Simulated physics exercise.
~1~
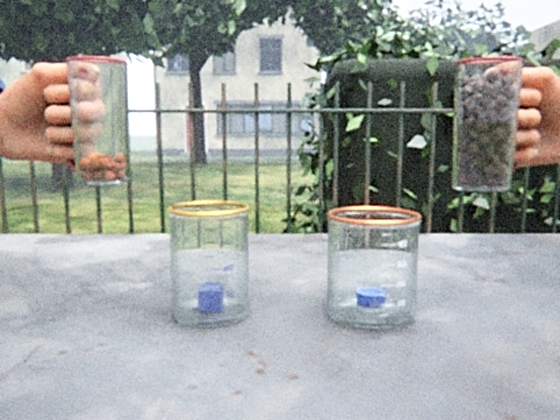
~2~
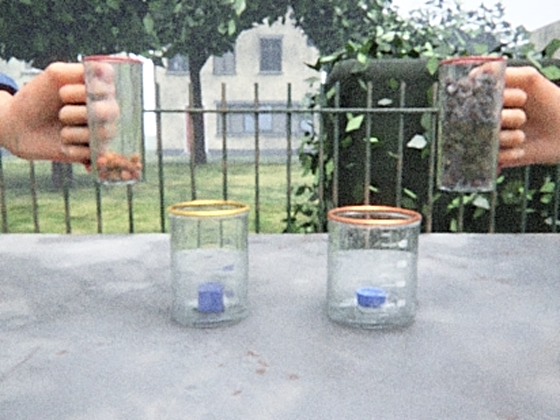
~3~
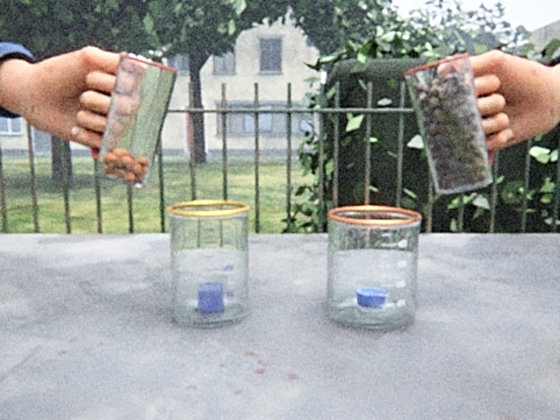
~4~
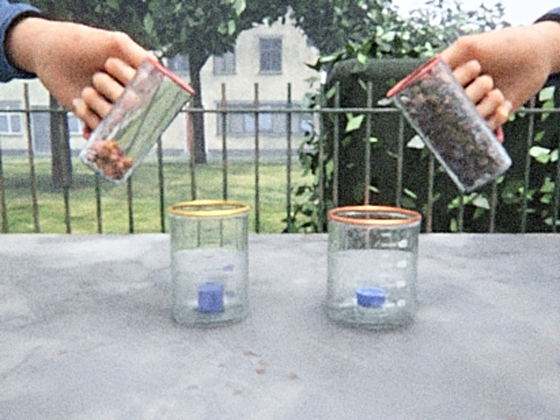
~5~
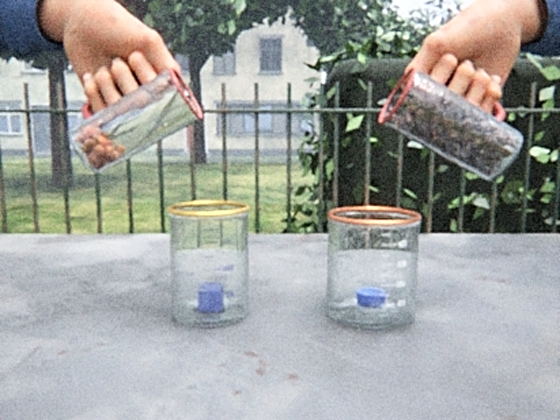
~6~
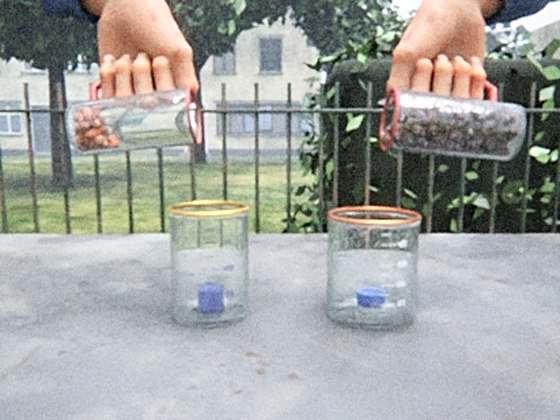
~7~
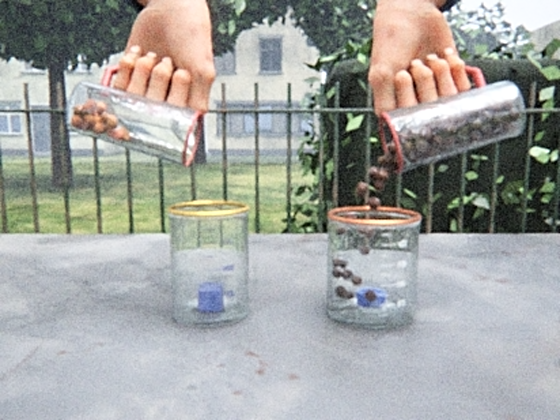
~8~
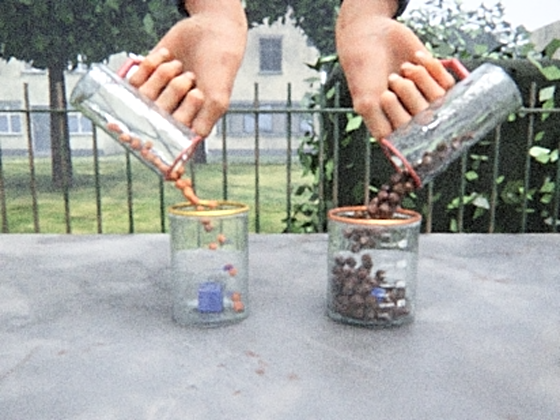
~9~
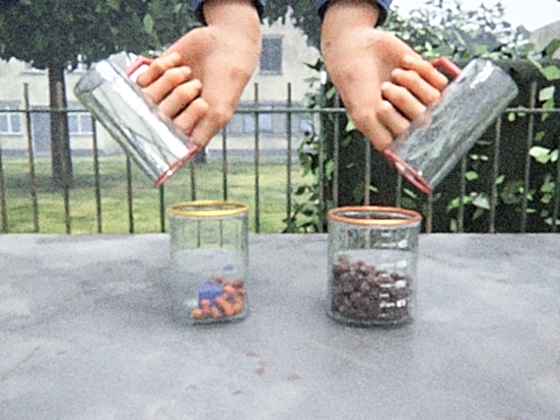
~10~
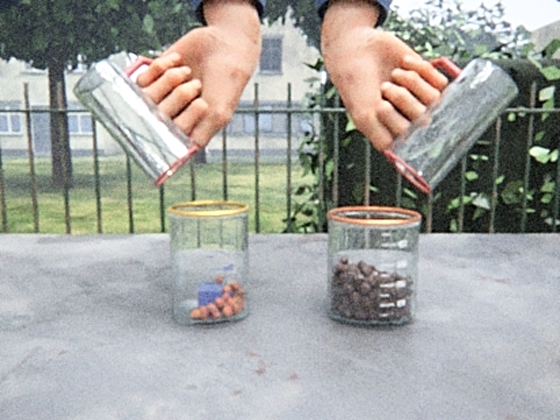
On a grey table outside by a fence, two hands tipped cups over two clear beakers, the dark balls on the right spilling first, then the orange ones on the left, until the right blue object was buried while the left one still showed.
